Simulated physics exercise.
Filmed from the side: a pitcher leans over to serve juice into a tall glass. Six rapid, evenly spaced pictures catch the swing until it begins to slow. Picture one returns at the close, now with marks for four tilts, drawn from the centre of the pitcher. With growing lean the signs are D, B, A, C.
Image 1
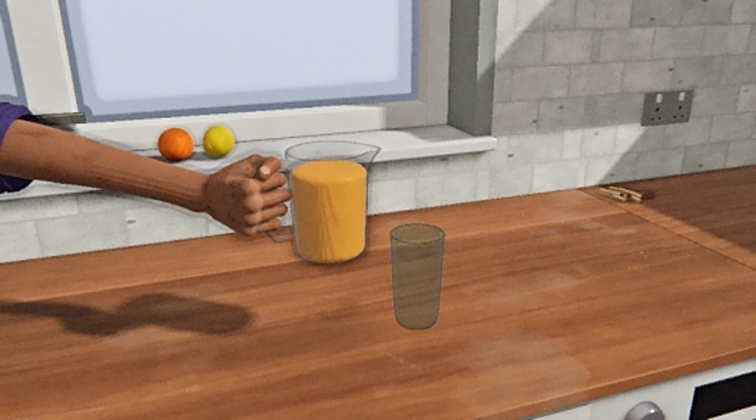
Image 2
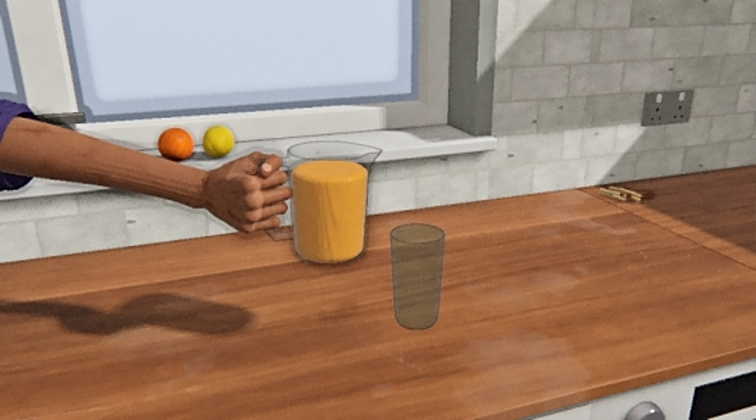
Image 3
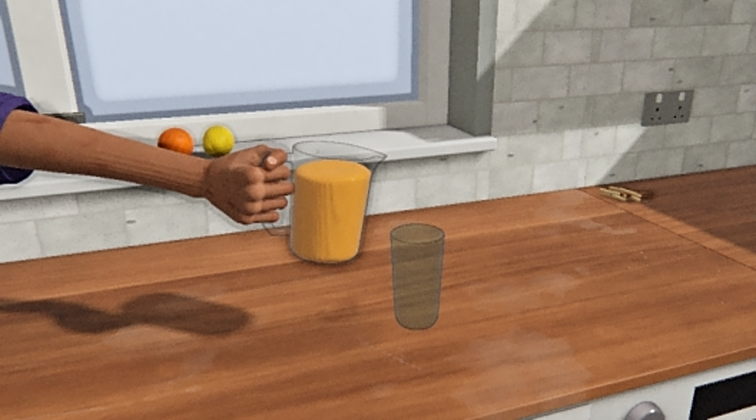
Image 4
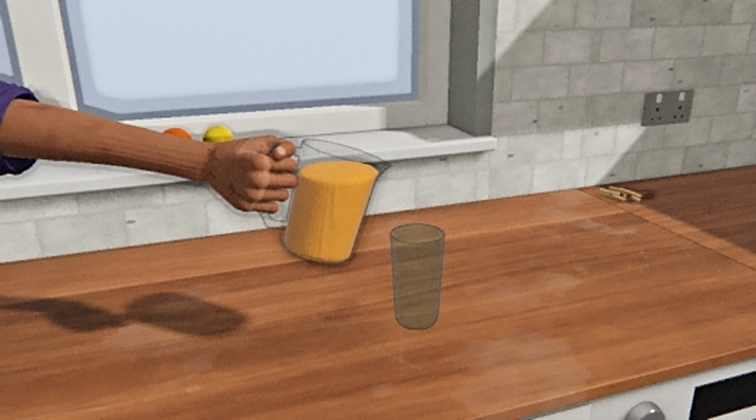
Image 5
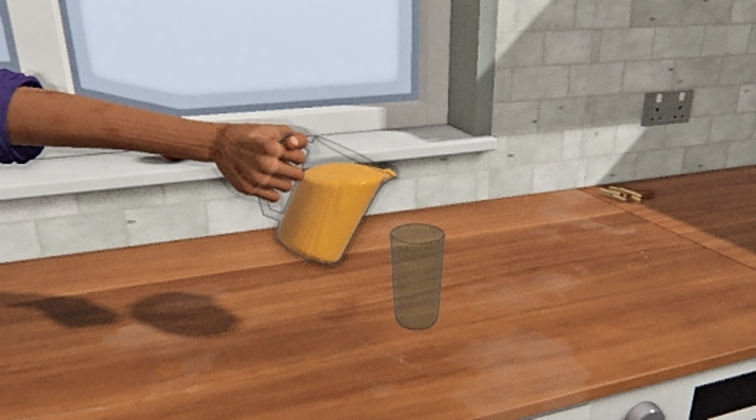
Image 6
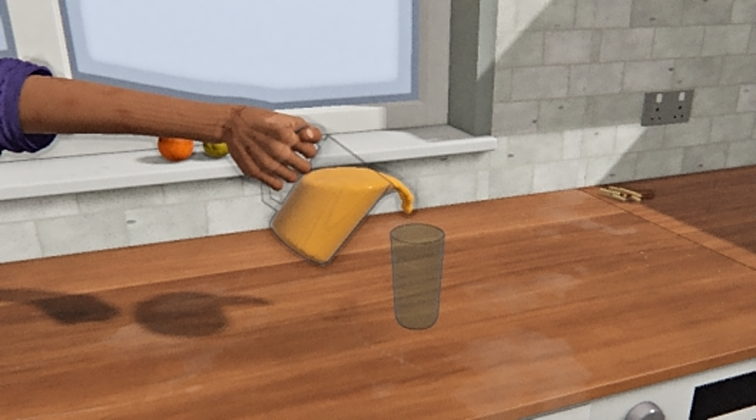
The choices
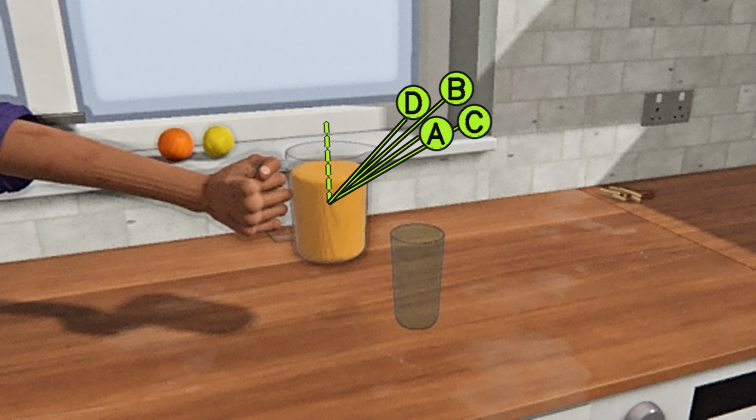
A hand at the end of a purple-sleeved arm reaches in from the left, gripping a clear pitcher of orange juice above a wooden kitchen counter, seen from the side and slightly above. A tall, greyish see-through glass stands to the right, with an orange and a yellow fruit on the windowsill behind. The hand gradually tilts the pitcher rightward until juice runs over its lip, while the view stays still.
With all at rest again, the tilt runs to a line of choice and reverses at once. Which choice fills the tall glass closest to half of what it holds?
I would pick mark B.
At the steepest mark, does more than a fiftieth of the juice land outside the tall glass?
No.
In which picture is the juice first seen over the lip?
Picture 6.
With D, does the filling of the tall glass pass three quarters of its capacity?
No, less.
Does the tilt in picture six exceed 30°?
Yes.
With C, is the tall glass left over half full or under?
Over.
In lime, A at (418, 137); B at (443, 100); C at (458, 126); D at (405, 119).
With A, the tall glass ends with about 64 % of what it can hold.
With B, the tall glass ends with about 48 % of what it can hold.
With C, the tall glass ends with about 84 % of what it can hold.
With D, the tall glass ends with about 34 % of what it can hold.
